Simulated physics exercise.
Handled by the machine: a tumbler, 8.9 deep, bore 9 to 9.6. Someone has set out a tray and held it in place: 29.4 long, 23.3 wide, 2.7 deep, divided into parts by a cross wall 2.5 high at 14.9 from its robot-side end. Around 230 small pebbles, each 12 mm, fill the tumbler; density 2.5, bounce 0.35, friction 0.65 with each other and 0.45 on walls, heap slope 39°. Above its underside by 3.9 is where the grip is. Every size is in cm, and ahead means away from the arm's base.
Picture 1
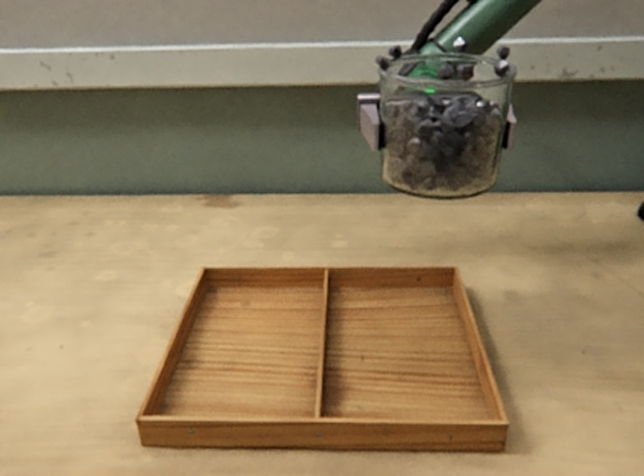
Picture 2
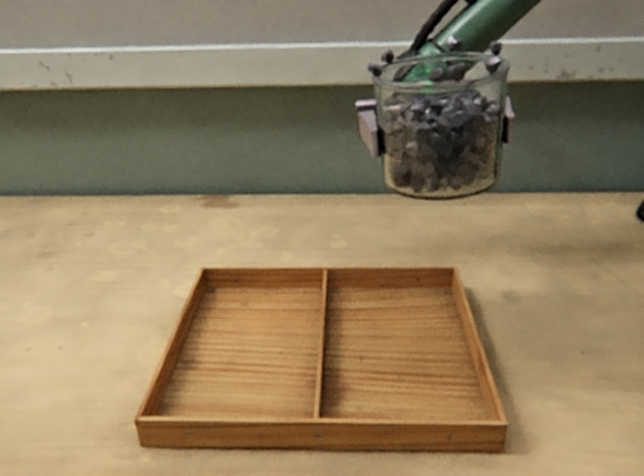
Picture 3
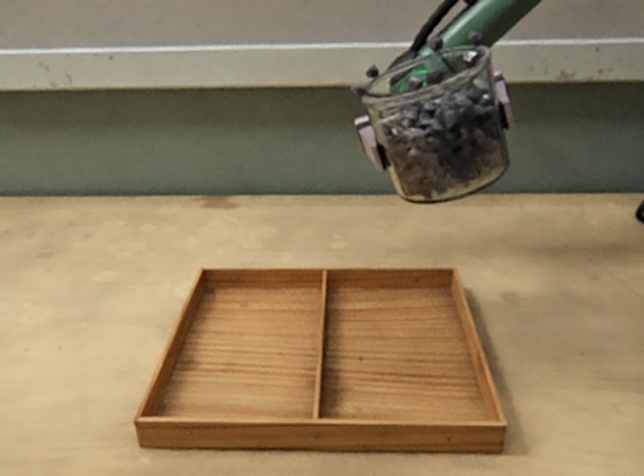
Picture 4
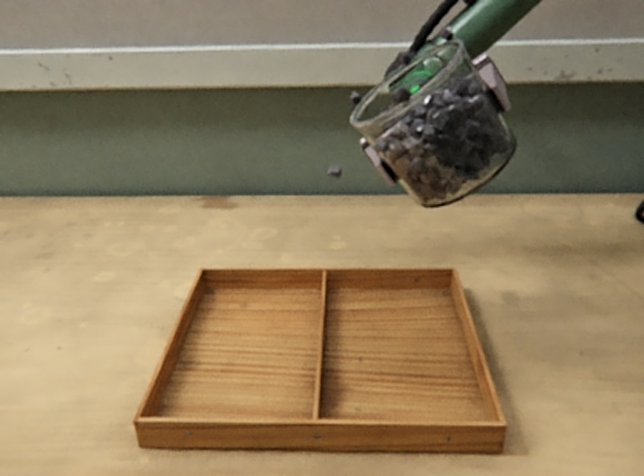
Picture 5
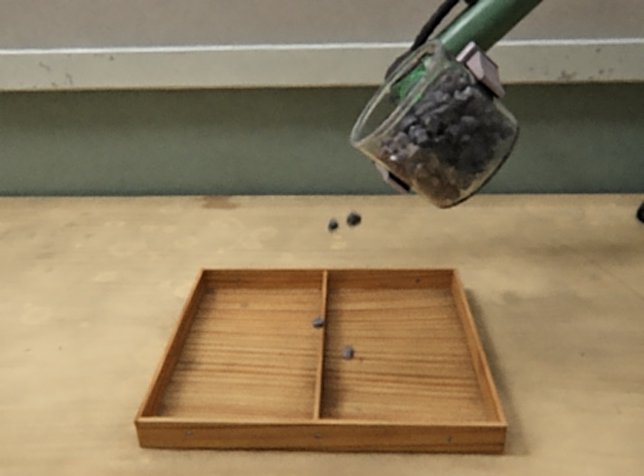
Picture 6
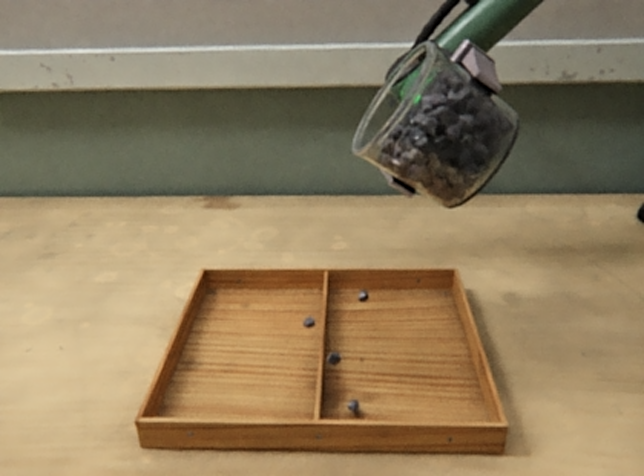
At first, a green robotic arm holds a clear tumbler of dark pebbles almost upright above a divided wooden tray. The arm tilts the tumbler toward the left, and a few pebbles drop from its rim. Four pebbles land in the tray, on both sides of the divider, while most remain in the tilted tumbler.
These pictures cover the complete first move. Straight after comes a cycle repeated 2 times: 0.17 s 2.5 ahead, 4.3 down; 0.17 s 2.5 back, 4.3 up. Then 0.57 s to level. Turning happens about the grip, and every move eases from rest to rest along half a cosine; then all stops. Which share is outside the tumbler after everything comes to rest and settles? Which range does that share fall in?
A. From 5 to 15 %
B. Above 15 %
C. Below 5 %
Below 5 % (C).
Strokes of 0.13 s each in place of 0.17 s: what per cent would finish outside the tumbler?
It would come to roughly 0 %.
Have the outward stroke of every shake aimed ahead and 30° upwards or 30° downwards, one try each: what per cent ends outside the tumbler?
I'd say close to 10 percent for the first and close to 5 percent for the second.
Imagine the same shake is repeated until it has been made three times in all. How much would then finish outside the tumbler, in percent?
0 %.
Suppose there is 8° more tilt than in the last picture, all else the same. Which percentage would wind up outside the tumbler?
Around 0 in a hundred, I'd say.
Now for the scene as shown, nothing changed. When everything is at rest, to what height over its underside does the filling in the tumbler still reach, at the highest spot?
8.0 cm.
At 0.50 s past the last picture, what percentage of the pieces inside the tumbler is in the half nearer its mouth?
Some 35 percent is in that half.
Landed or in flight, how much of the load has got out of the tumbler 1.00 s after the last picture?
I'd put it at some 0 percent up to then.
Then, 0.50 s after the last picture, tilted 55° forward, highest piece 22 above the table; 230 in the tumbler, 3 in the robot-side part, 1 in the far-side part.
Then, 1.00 s after the last picture, tilted 22° forward, highest piece 26 above the table; 230 in the tumbler, 3 in the robot-side part, 1 in the far-side part.
Then, 1.45 s after the last picture, level, highest piece 27 above the table; 230 in the tumbler, 3 in the robot-side part, 1 in the far-side part.
Then, 2.50 s after the last picture, level, highest piece 27 above the table; 230 in the tumbler, 3 in the robot-side part, 1 in the far-side part.
Final count, 230 in the tumbler, 3 in the robot-side part, 1 in the far-side part. That is 2 % outside the tumbler.
